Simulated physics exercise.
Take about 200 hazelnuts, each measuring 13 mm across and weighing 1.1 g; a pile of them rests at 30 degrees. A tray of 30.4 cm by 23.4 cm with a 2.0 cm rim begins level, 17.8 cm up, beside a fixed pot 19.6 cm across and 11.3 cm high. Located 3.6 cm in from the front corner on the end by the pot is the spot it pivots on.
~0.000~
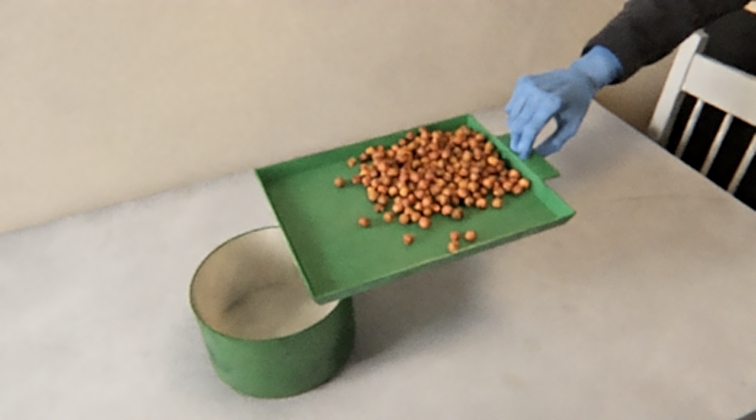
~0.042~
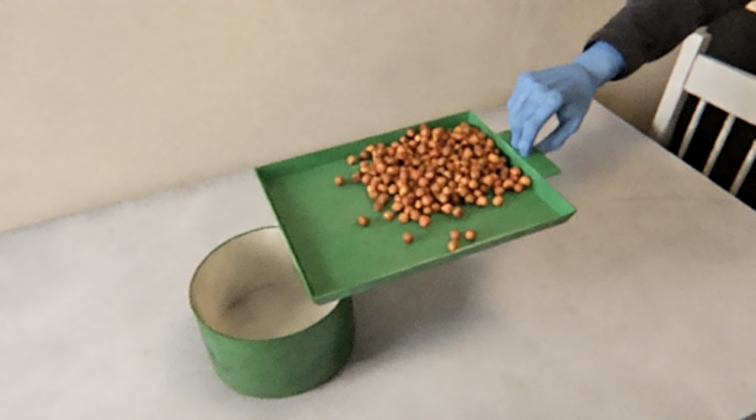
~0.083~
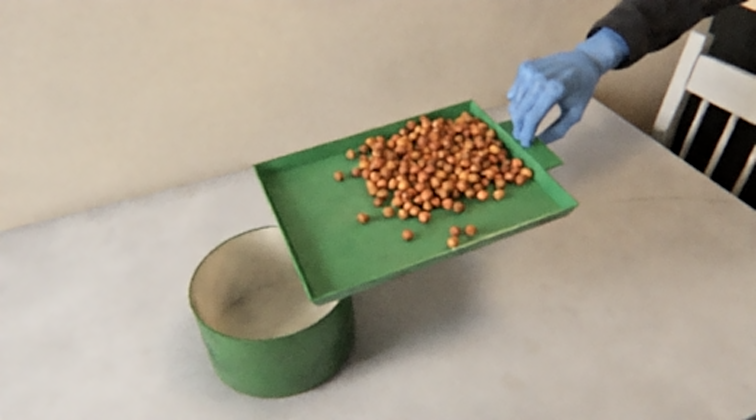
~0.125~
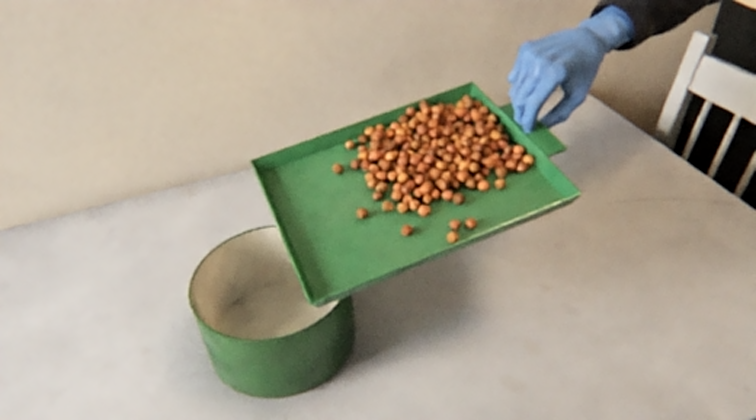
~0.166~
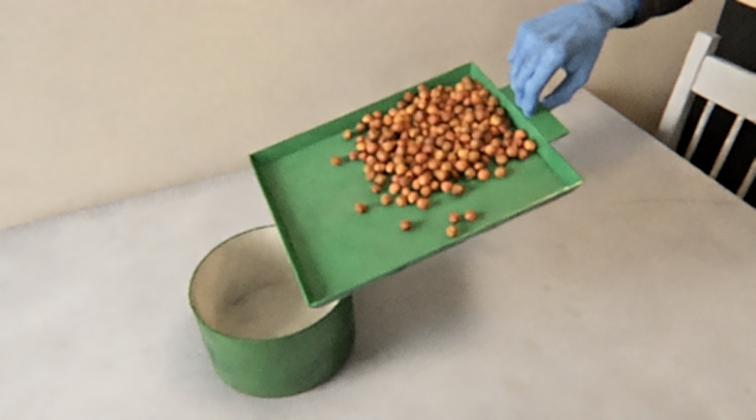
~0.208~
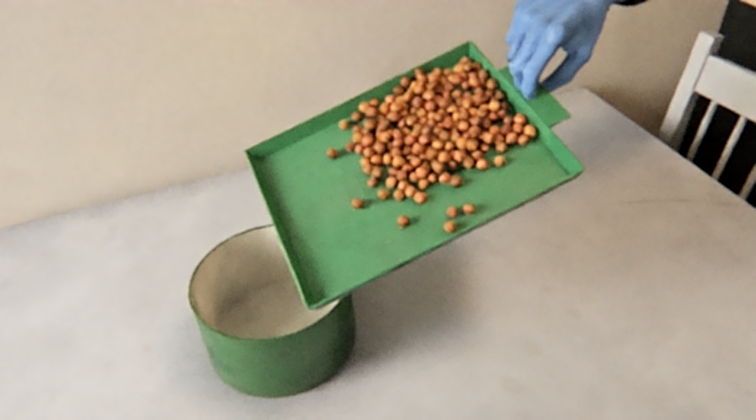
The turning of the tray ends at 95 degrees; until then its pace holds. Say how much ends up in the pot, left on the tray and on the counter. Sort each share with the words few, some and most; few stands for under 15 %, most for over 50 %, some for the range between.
The shares come out as follows. Pot: Few. Left on the tray: Few. Counter: Most.
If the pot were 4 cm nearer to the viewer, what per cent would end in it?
Then roughly 20 percent would land in it.
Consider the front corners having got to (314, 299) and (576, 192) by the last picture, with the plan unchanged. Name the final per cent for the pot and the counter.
Pot 0; counter 100.
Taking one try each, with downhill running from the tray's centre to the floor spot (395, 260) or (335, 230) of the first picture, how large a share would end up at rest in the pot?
The share comes to about 0 in a hundred, then about 40 in a hundred.
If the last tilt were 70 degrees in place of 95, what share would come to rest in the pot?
Result: Close to 0 %.
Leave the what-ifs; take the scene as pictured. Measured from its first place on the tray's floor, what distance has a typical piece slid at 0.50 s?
It has moved some 10 cm from its start.
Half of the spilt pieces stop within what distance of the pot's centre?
About 32 cm from the centre.
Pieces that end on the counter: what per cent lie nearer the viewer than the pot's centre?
About 100 per cent.
Then, at 0.50 s, tilt 56 degrees; the tray holds 100 %, the pot 0 %.
After 0.70 s, tilt 82 degrees; the tray holds 35 %, the pot 0 %.
Then, at 1.01 s, tilt 95 degrees; the tray holds 0 %, the pot 5 %.
At rest (1.9 s), pot 5 %, tray 0 %, counter 95 %.
